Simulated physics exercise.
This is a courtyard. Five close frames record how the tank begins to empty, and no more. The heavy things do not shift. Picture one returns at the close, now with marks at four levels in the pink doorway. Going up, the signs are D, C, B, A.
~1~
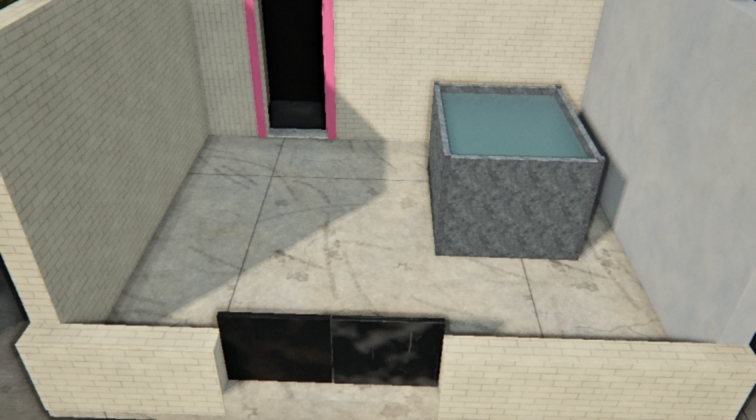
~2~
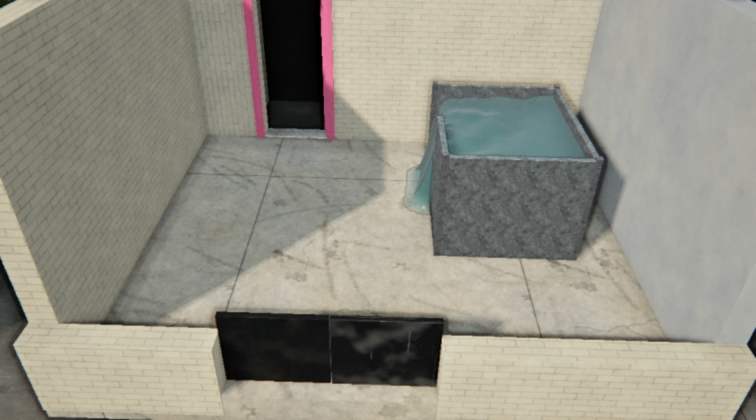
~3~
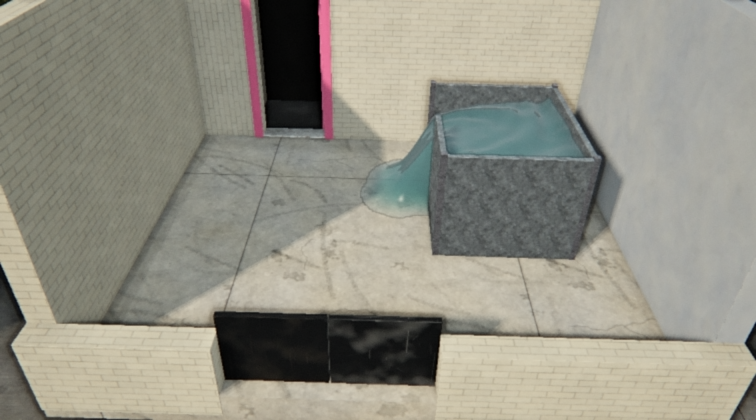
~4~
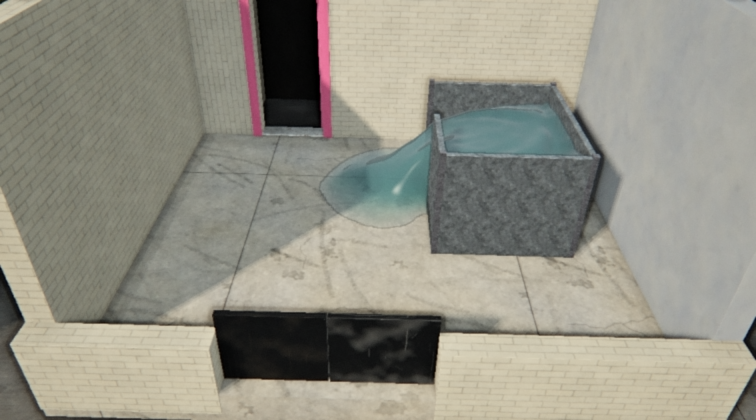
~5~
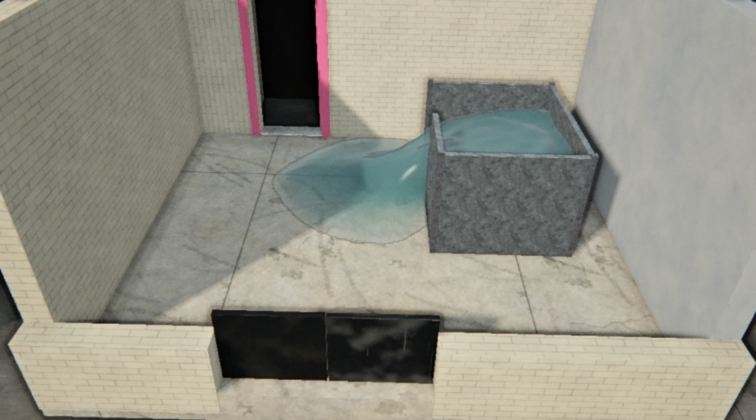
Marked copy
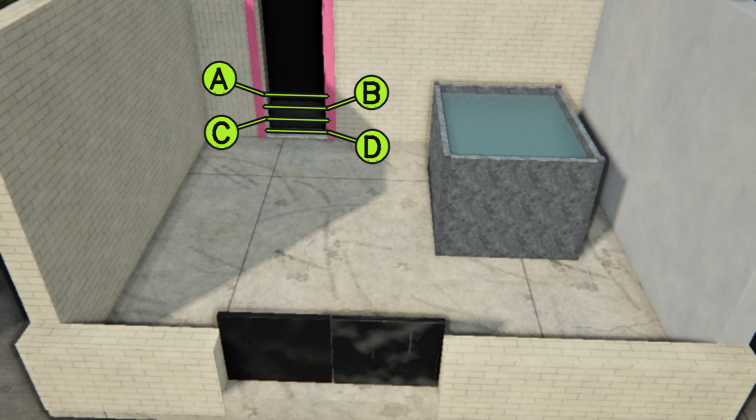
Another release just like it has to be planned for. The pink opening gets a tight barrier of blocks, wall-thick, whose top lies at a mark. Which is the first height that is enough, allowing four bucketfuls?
That is line C.
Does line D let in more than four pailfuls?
Yes, it does.
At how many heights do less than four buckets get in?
Three.
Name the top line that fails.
D it is.
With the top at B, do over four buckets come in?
No, not at all.
In lime, A at (295, 95); B at (296, 107); C at (296, 119); D at (297, 131); from the bottom up D, C, B, A.
With A, nothing gets over.
With B, nothing gets over.
With C, a splash gets over, under a bucket.
With D, some 20 bucketfuls get in.
